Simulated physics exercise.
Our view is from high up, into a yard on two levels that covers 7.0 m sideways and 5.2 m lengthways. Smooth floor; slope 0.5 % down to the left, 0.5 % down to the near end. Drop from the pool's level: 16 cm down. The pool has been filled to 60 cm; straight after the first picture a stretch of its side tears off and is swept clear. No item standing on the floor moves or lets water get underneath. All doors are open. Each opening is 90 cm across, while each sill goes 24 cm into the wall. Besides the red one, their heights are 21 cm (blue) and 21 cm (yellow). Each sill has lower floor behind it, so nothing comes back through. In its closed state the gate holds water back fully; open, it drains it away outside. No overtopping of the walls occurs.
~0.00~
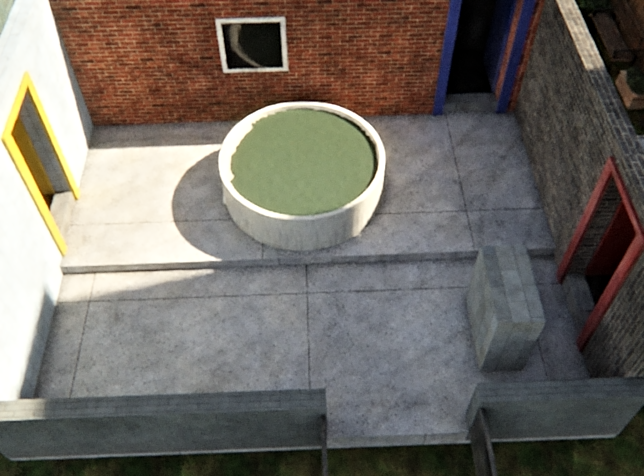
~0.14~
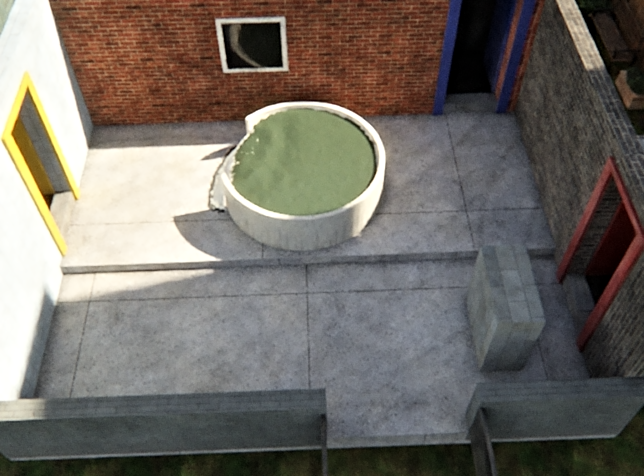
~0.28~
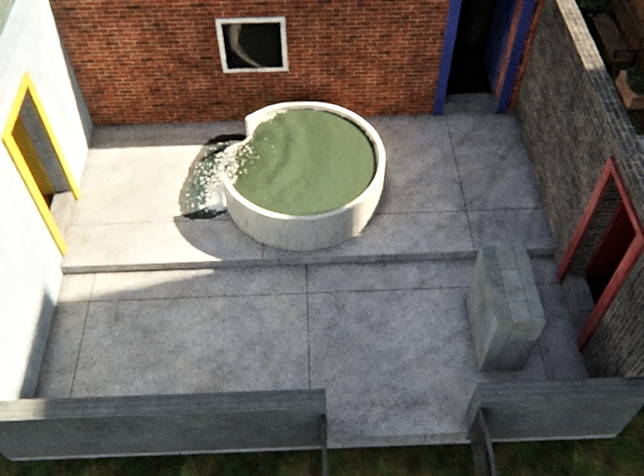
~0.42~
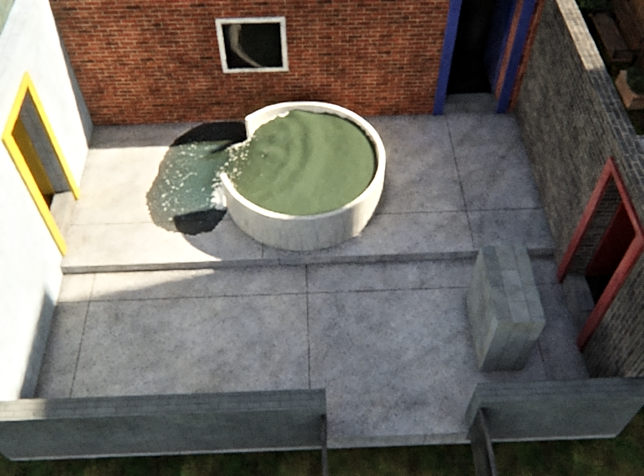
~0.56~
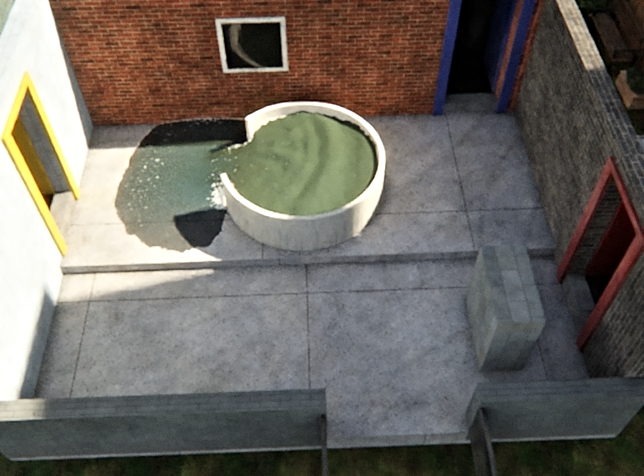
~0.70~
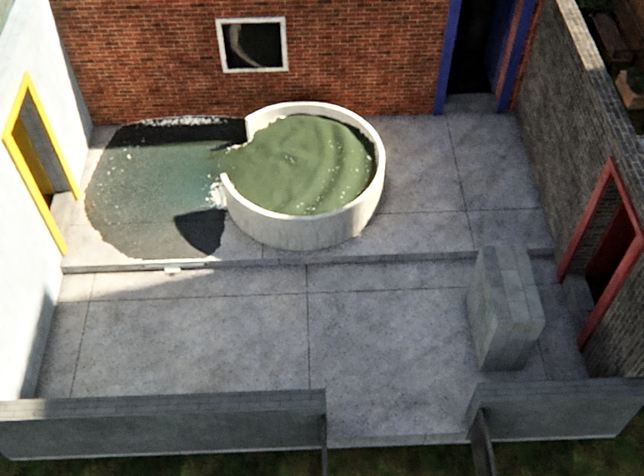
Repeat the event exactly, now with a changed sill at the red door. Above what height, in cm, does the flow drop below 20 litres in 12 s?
About 8.5 cm.
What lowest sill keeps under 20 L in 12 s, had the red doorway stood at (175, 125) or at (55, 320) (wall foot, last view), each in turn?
Roughly 21 cm, then roughly 8.5 cm.
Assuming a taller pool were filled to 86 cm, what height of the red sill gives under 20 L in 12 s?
Step height: Approx. 16 cm.
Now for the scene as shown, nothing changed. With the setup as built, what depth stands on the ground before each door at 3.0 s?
In cm: Red 0, blue 0, yellow 23.
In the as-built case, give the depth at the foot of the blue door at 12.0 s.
The depth there is around 2.5 cm.
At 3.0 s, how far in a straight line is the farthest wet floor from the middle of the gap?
Around 4.6 m out.
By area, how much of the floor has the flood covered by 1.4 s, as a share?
Wet share: Near 20 %.
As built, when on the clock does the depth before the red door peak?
Near 12.0 seconds.
After 1.4 s water covers 20 % of the floor, deepest (48 cm) near (93, 132); it has not reached the red door.
After 3.0 s water covers 30 % of the floor, deepest (29 cm) near (89, 147); it has not reached the red door.
After 12.0 s water covers 85 % of the floor, deepest (16 cm) near (588, 408); 14 cm at the red door, 0 litres in over its 25 cm sill.
At the red door as built, the water arrived by 7.0 s and peaked near 14 cm at 12.0 s.
Run again over the same 12 s with other heights there, 30 litres in over 7.5 cm, 10 litres over 10 cm. The limit of 20 litres is kept from about 8.5 cm up.
